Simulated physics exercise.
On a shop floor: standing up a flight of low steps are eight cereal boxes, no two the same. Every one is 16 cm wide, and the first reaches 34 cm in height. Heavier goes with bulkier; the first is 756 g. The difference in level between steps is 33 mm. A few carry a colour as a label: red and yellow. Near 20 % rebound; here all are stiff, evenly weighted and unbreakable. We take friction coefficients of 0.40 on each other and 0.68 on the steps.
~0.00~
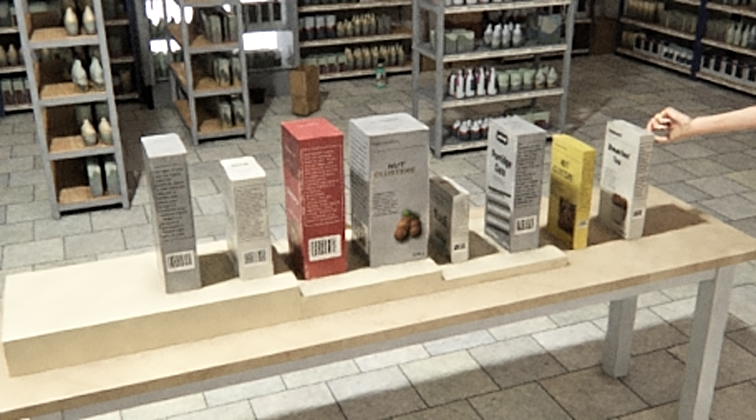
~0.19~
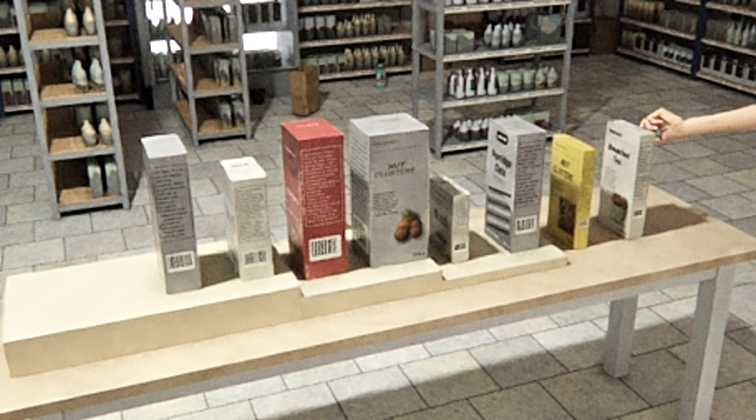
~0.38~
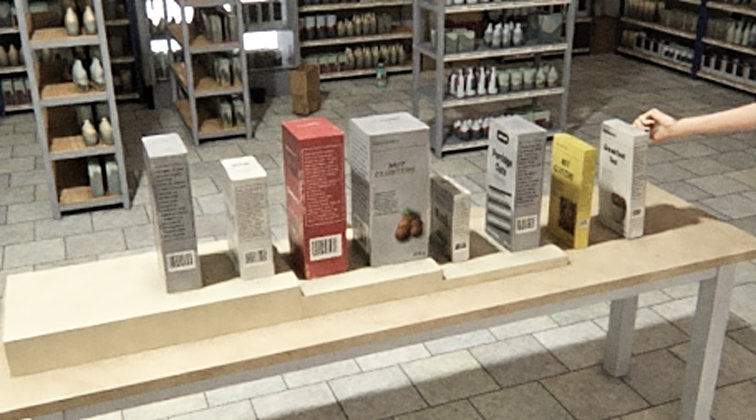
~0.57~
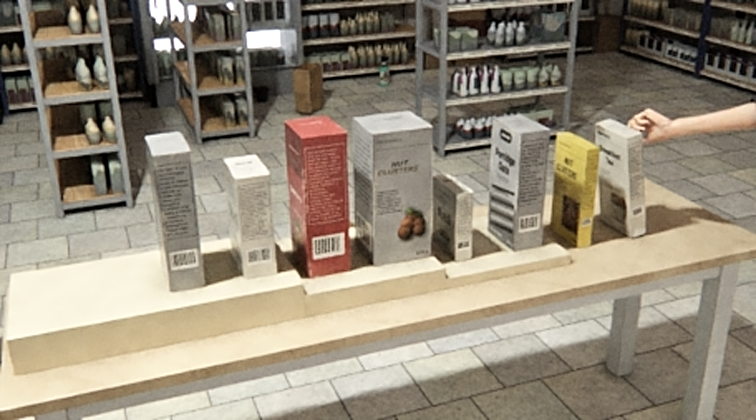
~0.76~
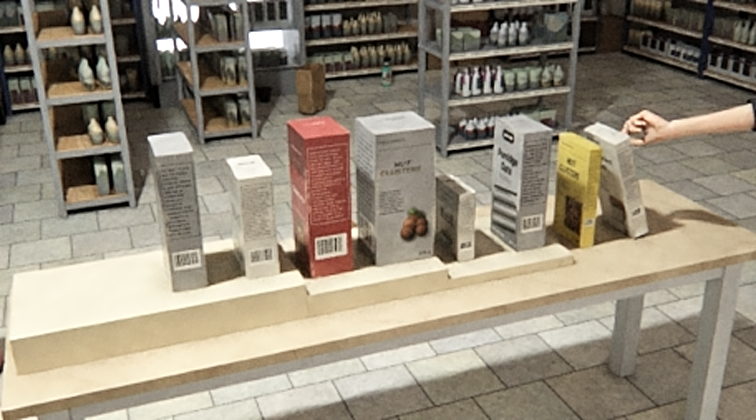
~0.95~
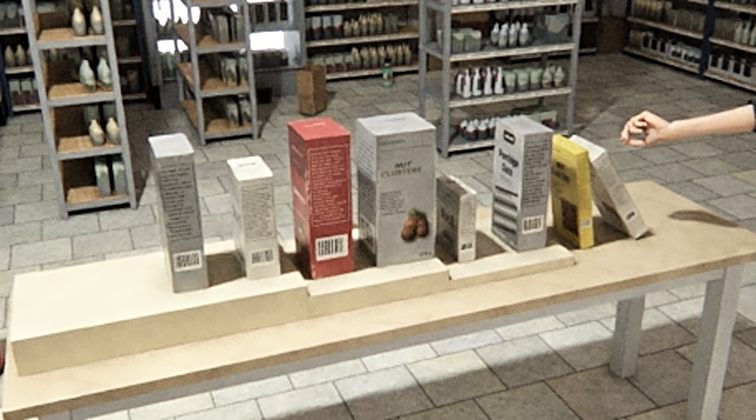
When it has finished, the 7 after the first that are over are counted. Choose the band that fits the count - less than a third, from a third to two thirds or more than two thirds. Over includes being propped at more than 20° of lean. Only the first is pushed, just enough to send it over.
The band that fits is between a third and two thirds.
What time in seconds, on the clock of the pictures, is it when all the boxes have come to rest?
At roughly 1.5 s.
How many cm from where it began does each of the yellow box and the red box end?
Roughly yellow 10, red 0.
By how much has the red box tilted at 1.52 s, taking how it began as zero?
Rotation: Approx. 0°.
By 1.04 s, 1 of the 7 other boxes over; yellow box tilted 22°.
By 1.32 s, 1 of the 7 other boxes over; yellow box tilted 37°.
By 1.52 s, 2 of the 7 other boxes over; yellow box tilted 51°.
When it is over (1.9 s), 3 of the 7 other boxes over; yellow box tilted 53°; red box unmoved. That is 43 per cent. Four left standing. In pixels of the last frame, middles, yellow box near (537, 212), red box near (321, 198).
